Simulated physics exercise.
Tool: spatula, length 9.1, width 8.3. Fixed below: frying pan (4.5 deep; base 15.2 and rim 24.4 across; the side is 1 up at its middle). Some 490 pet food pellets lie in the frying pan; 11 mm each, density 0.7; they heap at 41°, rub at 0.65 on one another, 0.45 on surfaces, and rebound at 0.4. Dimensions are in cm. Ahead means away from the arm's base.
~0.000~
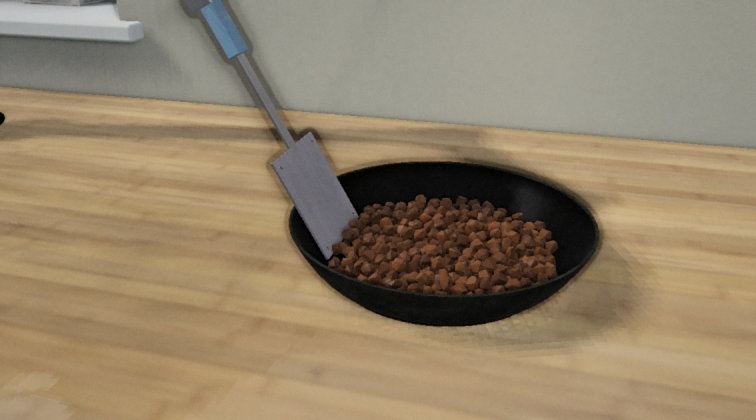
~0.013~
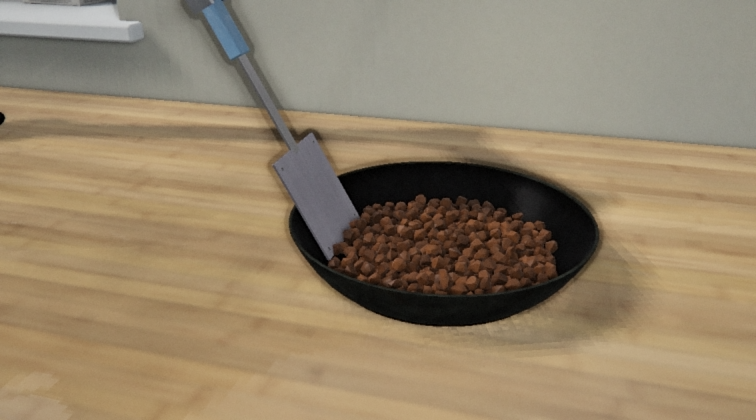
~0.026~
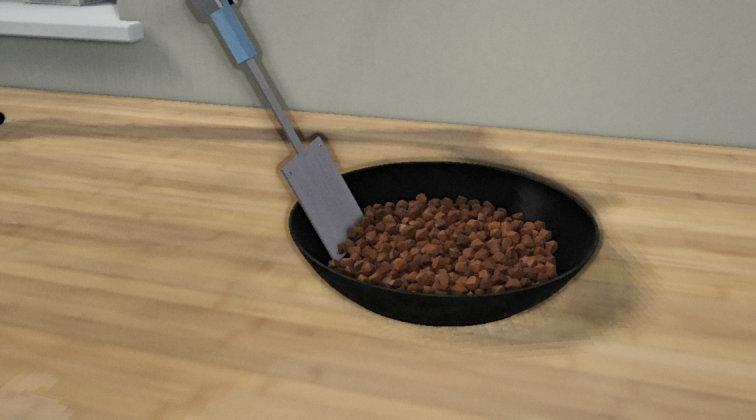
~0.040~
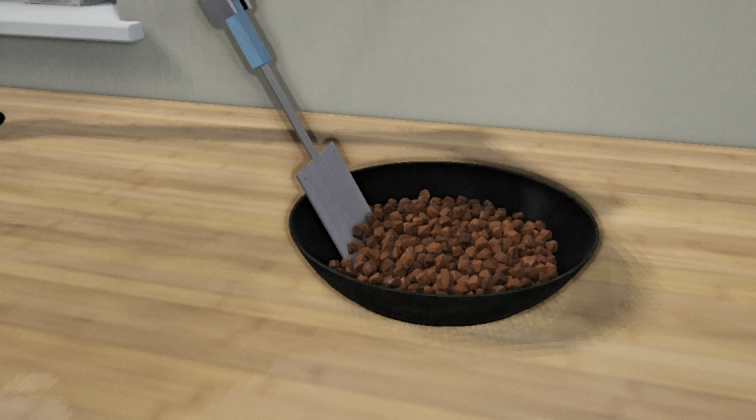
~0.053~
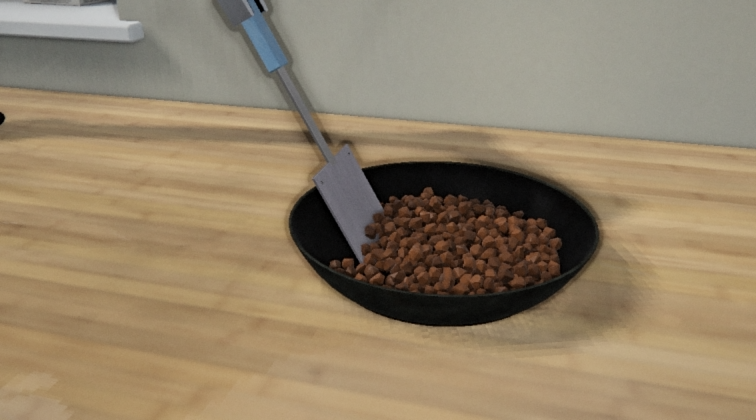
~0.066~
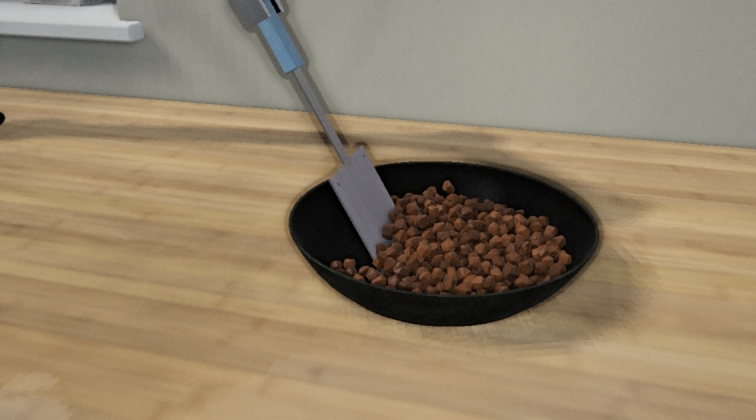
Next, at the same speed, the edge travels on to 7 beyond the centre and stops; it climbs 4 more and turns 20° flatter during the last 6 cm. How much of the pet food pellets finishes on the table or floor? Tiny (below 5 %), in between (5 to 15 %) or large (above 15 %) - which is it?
Large, so above 15 %.
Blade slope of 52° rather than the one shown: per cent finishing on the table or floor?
That would leave close to 20 per cent on the table or floor.
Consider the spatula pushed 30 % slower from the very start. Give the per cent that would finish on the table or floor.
Roughly 15 in a hundred.
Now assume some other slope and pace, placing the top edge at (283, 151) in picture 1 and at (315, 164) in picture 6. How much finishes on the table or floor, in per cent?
About 5 per cent.
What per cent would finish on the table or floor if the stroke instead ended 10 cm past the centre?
Then the share is near 40 in a hundred.
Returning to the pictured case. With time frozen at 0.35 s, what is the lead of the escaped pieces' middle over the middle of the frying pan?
I'd put it at some 20 centimetres.
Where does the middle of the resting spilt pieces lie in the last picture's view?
At about (720, 293).
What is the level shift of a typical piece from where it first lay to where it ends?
Somewhere near 5 centimetres, I reckon.
After 0.10 s, sloping 61°, highest piece 9 above the table; 487 in the frying pan.
After 0.13 s, sloping 54°, highest piece 11 above the table; 486 in the frying pan, 1 on the blade or in flight.
After 0.35 s, sloping 41°, highest piece 10 above the table; 365 in the frying pan, 97 on the table or floor, 25 on the blade or in flight.
After 1.40 s, sloping 41°, highest piece 6 above the table; 365 in the frying pan, 122 on the table or floor.
At rest, 365 in the frying pan, 122 on the table or floor. That is 25 % on the table or floor.
